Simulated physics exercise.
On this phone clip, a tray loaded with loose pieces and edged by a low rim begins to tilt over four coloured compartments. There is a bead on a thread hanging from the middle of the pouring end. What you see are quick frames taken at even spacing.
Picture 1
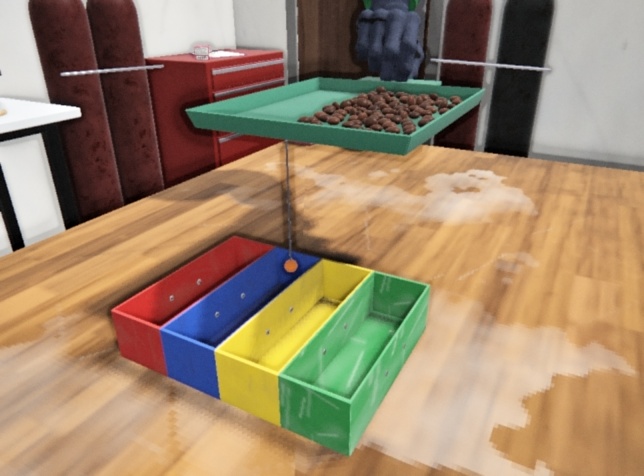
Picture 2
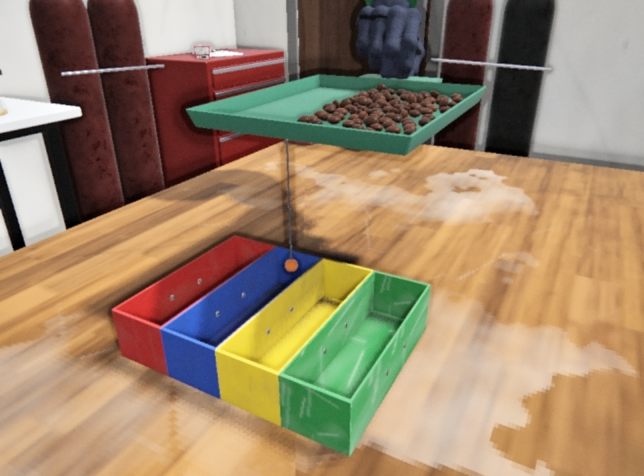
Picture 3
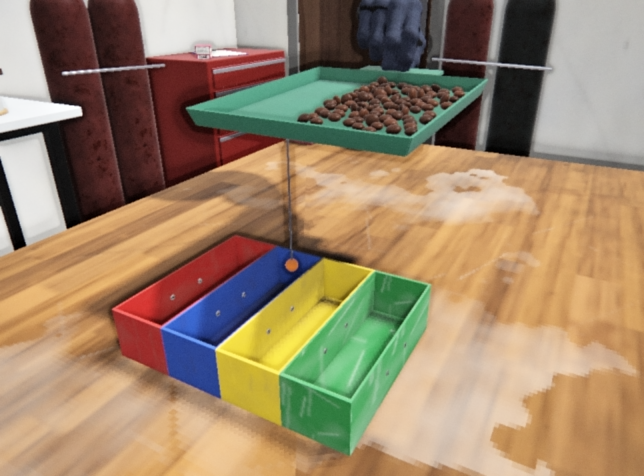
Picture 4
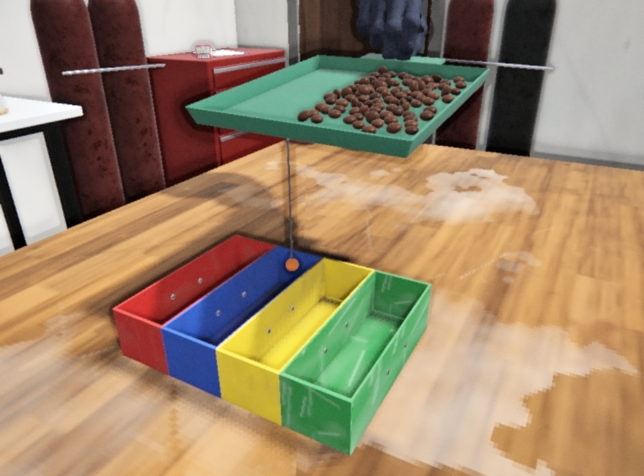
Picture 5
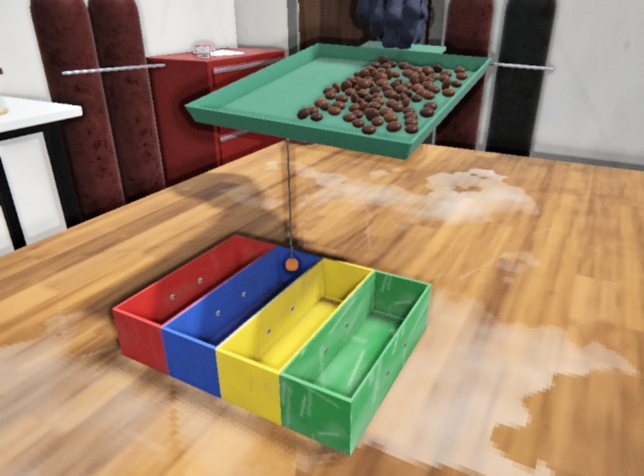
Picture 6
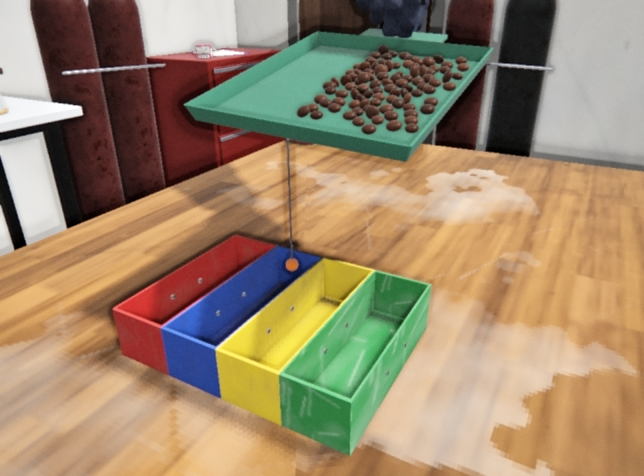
A dark gloved hand slowly tilts a green tray of brown pieces above four coloured compartments.
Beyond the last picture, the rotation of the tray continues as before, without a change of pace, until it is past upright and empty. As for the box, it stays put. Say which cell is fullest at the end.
The green cell is fullest at the end.
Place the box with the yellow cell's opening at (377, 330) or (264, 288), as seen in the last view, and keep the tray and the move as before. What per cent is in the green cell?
Close to 10 in a hundred first, close to 30 in a hundred second.
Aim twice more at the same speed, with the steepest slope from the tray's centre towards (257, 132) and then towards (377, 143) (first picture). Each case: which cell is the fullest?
First: That red cell. Second: The green cell.
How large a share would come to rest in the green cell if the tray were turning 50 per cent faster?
About 60 %.
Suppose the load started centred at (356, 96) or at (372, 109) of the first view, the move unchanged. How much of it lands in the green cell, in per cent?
In order, 50 % then 60 %.
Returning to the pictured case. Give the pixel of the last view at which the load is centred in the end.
Once nothing moves, the middle sits near (339, 375).
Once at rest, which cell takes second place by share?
The cell in yellow.
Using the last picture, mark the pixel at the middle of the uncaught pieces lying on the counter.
(409, 423), about.
Soon, tray tipped steeply; nearly all on the tray; a small part falling or outside the box.
A while on, tray tipped right over; about two thirds on the tray; a small part in the green cell; a small part in the yellow cell; a stray few in the blue cell; a small part falling or outside the box.
Towards the end, tray tipped past a quarter turn; about half in the green cell; about a quarter in the yellow cell; a small part in the blue cell; a small part falling or outside the box.
Finally, tray tipped past a quarter turn; about half in the green cell; about a quarter in the yellow cell; a small part in the blue cell; none in the red cell; a small part outside the box.
